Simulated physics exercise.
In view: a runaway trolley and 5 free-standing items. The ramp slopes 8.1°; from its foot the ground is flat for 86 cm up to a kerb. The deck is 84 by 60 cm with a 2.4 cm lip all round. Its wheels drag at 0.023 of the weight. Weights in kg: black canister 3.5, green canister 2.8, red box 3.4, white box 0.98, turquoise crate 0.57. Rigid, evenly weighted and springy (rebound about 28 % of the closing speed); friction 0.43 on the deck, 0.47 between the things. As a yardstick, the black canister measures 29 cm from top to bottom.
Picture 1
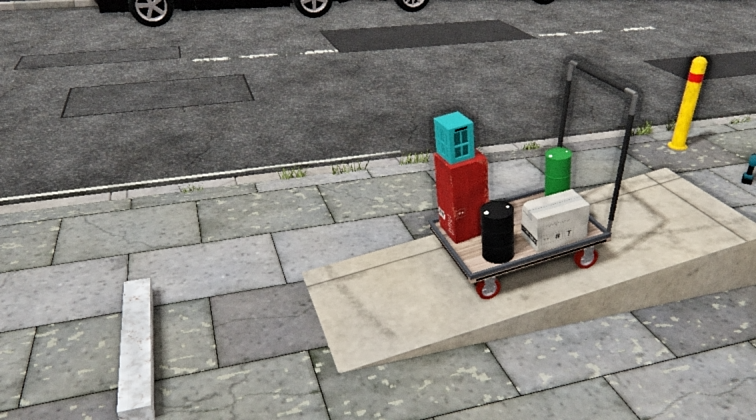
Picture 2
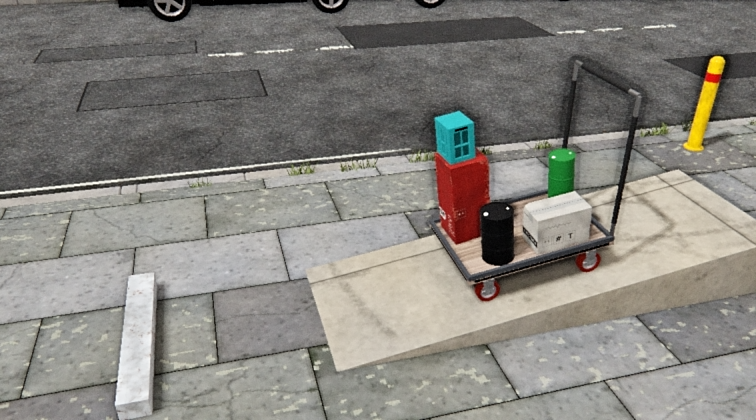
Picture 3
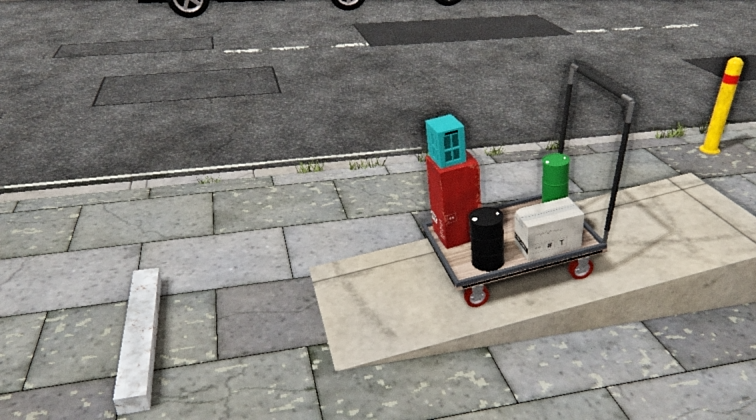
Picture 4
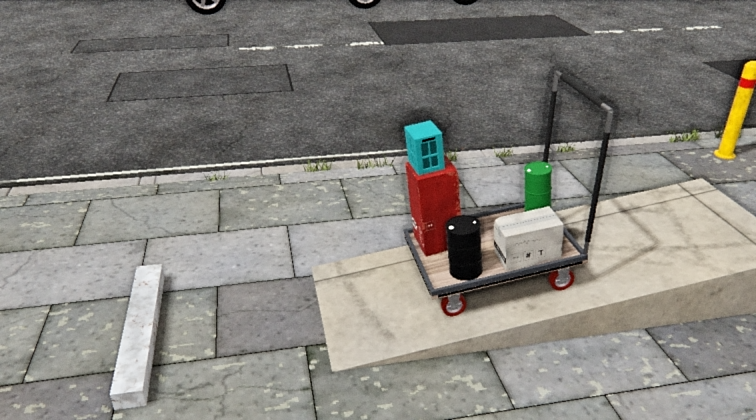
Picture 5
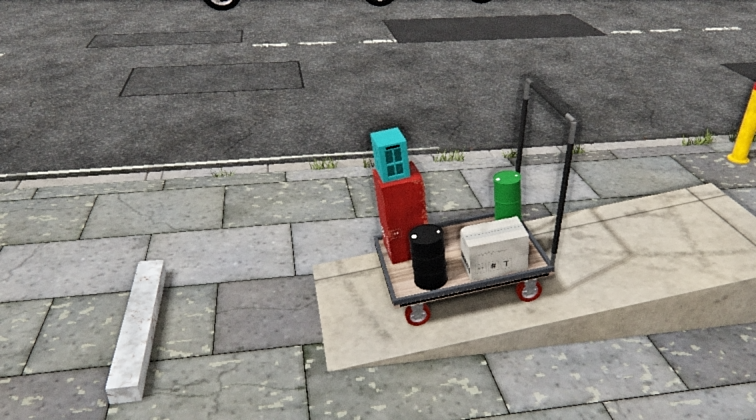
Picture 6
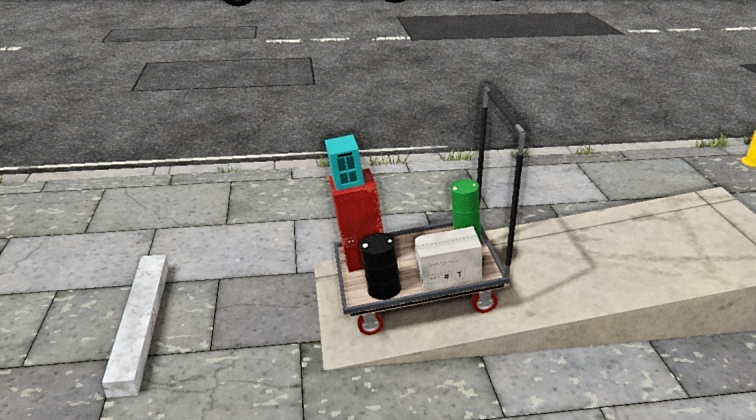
Paved roadside with a ramp, a flatbed trolley carrying two canisters, two boxes and a turquoise crate rolling leftward down the slope.
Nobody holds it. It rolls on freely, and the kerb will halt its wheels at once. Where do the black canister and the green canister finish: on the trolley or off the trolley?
The black canister is still aboard, the green canister is still aboard.
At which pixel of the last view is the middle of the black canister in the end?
At about (148, 291).
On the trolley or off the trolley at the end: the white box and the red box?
The white box ends on the trolley; the red box finishes off the trolley.
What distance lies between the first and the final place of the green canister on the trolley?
About 46 cm.
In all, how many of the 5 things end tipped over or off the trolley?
In all, 3.
Then, 0.80 s past the last view, trolley at the kerb; turquoise crate now off the trolley; green canister shifted 12 cm near (252, 249); black canister shifted 12 cm near (145, 291).
Then, 1.00 s past the last view, trolley at the kerb; red box now off the trolley; green canister tipped 30° against what carries it near (224, 249); black canister tipped 23° against what carries it near (133, 289).
Then, 1.30 s past the last view, trolley at the kerb; green canister on its side near (191, 269); black canister tipped 19° against what carries it near (136, 289); white box shifted 22 cm.
Then, 1.80 s past the last view, trolley at the kerb; green canister on its side near (190, 271); black canister shifted 11 cm near (148, 291); white box shifted 19 cm.
Finally, off the trolley, red box and turquoise crate; on their side or leaning hard on the trolley, green canister; not toppled but over 10 cm from the start, black canister and white box. Final places as that camera would see them, black canister near (148, 291), green canister near (188, 280).
